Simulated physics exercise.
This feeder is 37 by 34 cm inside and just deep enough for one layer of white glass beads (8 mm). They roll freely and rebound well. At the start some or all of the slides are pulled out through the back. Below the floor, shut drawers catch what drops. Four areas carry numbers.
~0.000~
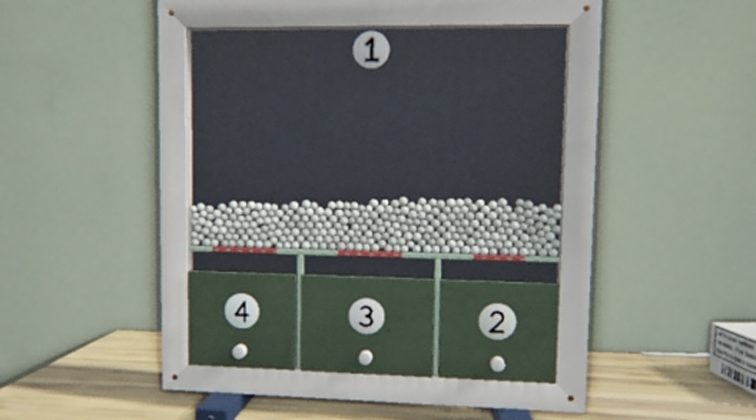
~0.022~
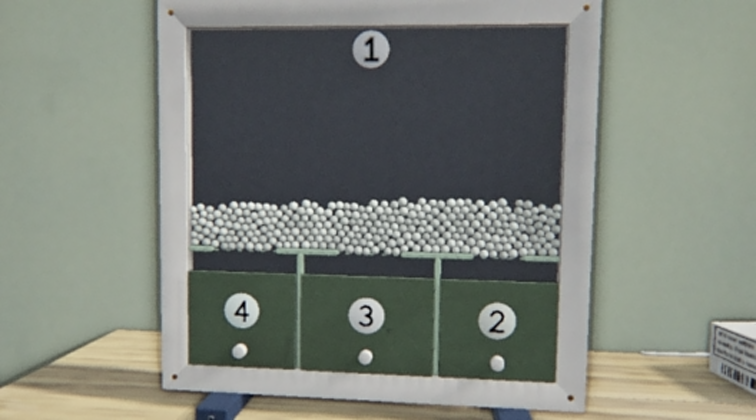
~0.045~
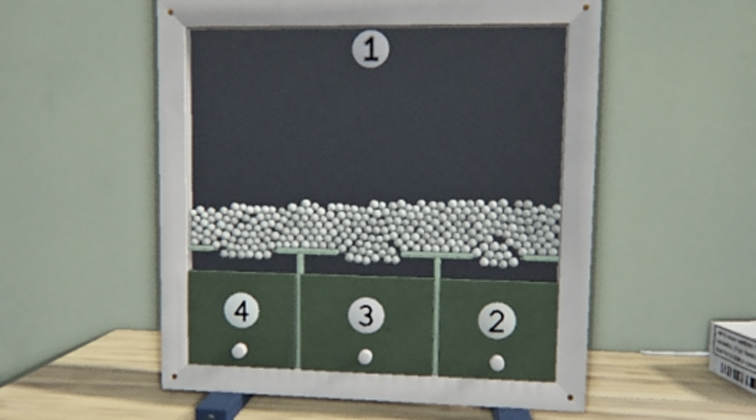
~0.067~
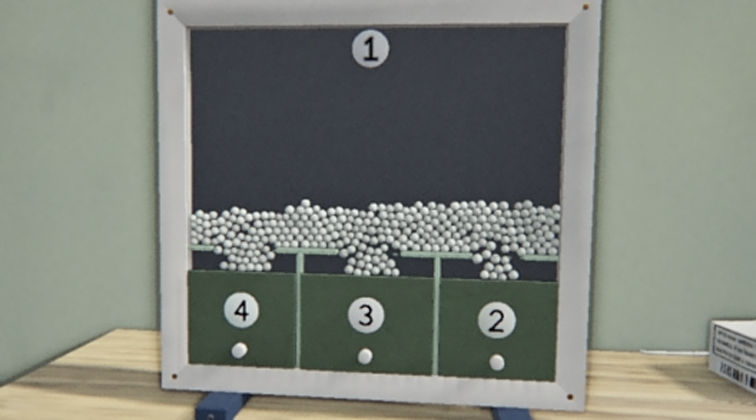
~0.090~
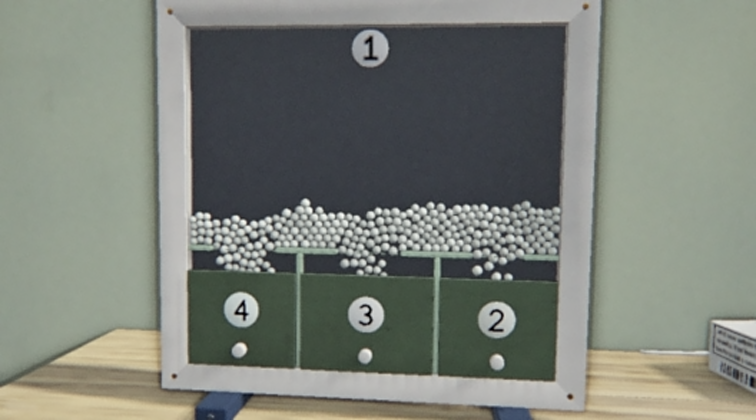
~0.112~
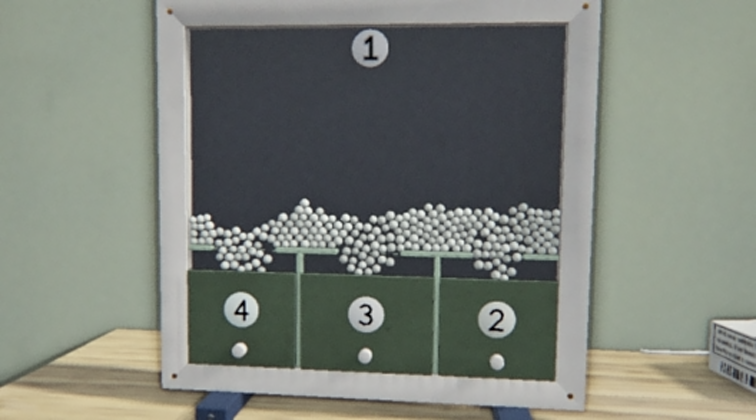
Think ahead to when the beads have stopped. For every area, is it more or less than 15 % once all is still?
Store 1: Less; drawer 2: More; drawer 3: More; drawer 4: More than 15 %.
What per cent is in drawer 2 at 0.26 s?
Some 15 per cent.
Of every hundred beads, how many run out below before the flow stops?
About 95 per cent.
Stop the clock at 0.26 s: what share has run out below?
Some 70 per cent.
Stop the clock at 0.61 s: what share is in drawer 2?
About 30 per cent.
After 0.26 s, 70 % are out; no. 1, 30 %, no. 2, 15 %, no. 3, 25 %, no. 4, 20 %.
After 0.61 s, 90 % are out; no. 1, 10 %, no. 2, 30 %, no. 3, 35 %, no. 4, 30 %.
After 1.31 s, 95 % are out; no. 1, 5 %, no. 2, 30 %, no. 3, 35 %, no. 4, 30 %.
Settled by 1.5 s, 95 % are out; no. 1, 5 %, no. 2, 30 %, no. 3, 35 %, no. 4, 30 %.
